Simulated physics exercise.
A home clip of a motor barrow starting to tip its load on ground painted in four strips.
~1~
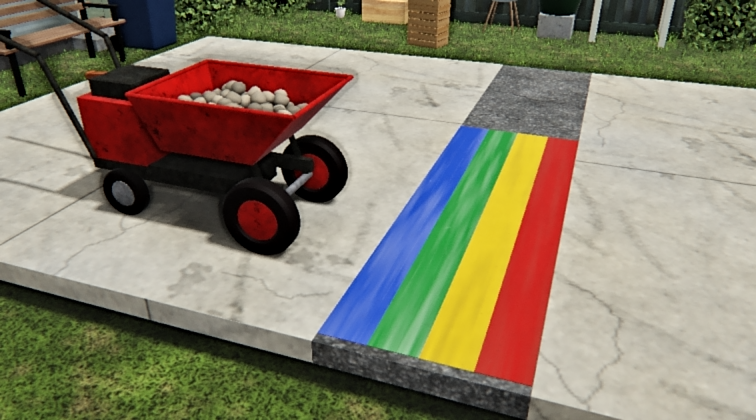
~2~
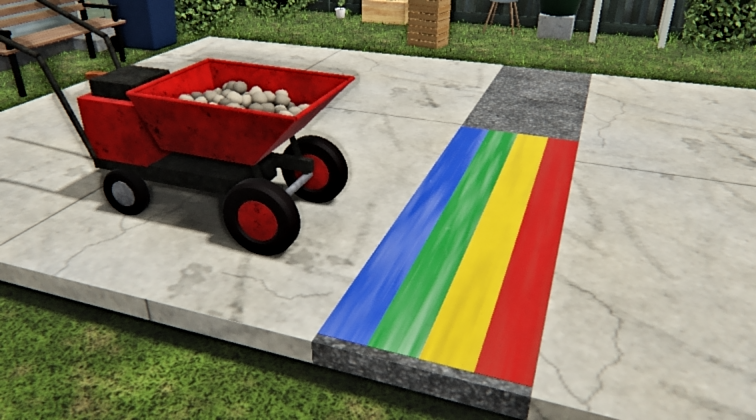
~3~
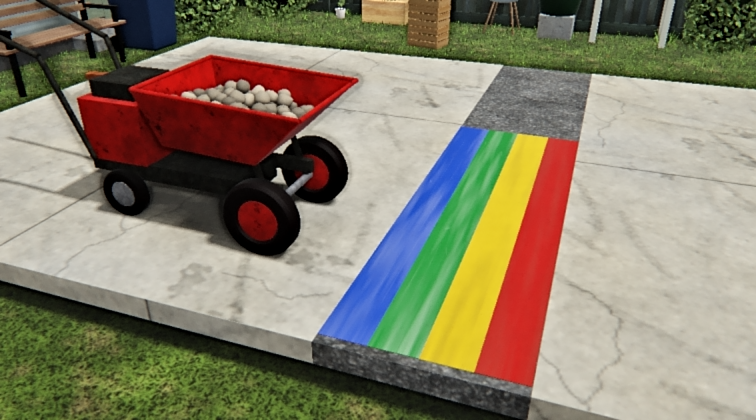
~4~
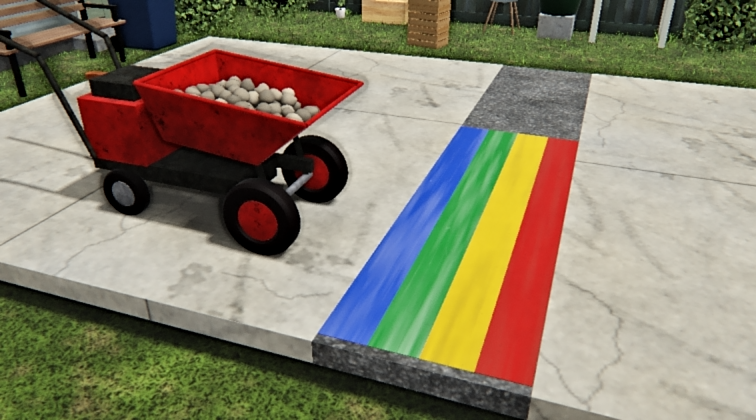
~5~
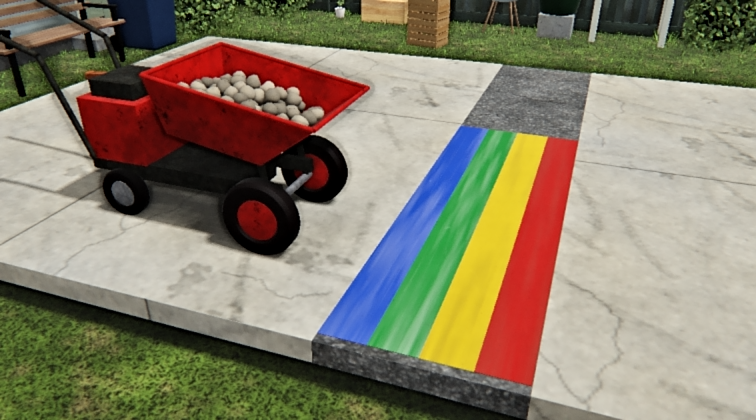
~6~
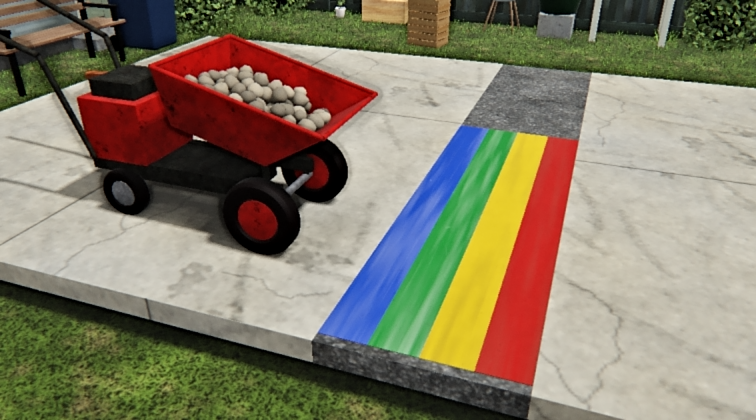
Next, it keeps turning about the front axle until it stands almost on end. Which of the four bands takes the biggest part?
The green strip carries the most.
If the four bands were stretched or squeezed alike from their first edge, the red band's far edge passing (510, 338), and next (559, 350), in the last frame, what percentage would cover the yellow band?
The first gives 20 %, the second 20 %.
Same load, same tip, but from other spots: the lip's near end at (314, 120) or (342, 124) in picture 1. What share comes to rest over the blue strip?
About 0 and 0 per cent.
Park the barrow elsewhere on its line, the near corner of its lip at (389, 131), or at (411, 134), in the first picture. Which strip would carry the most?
In turn: The red strip; the red strip.
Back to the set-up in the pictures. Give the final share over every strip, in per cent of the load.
Blue strip: 20 %, green strip: 30 %, yellow strip: 20 %, red strip: 5 %.
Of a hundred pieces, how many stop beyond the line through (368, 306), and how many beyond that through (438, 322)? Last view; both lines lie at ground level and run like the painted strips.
Roughly 80 per cent, and 30 per cent.
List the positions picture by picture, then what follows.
In the first picture, lip of the skip at (294, 118), level; top of the load at (226, 106), river pebbles; blue strip at (365, 301); green strip at (412, 312); yellow strip at (462, 323); red strip at (514, 335).
In the second picture, lip of the skip at (295, 119), level; top of the load at (227, 106).
In the third picture, lip of the skip at (299, 121), tipped barely; top of the load at (203, 105).
In the fourth picture, lip of the skip at (306, 125), tipped a little; top of the load at (207, 101).
In the fifth picture, lip of the skip at (313, 131), tipped a little; top of the load at (224, 88).
In the sixth picture, lip of the skip at (323, 139), tipped clearly; top of the load at (232, 83); blue strip at (365, 301); green strip at (413, 311); yellow strip at (462, 322); red strip at (514, 334).
Soon, skip tipped steeply; all in the skip.
A while on, skip tipped right over; about two thirds in the skip; about a quarter over the blue strip; about a quarter over the green strip.
Towards the end, skip tipped right over; about a quarter in the skip; about a quarter over the blue strip; about a third over the green strip; about a quarter over the yellow strip; a small part over the red strip; a stray few off the paint.
Finally, skip tipped right over; about a quarter in the skip; about a quarter over the blue strip; about a third over the green strip; about a quarter over the yellow strip; a small part over the red strip; a small part off the paint.
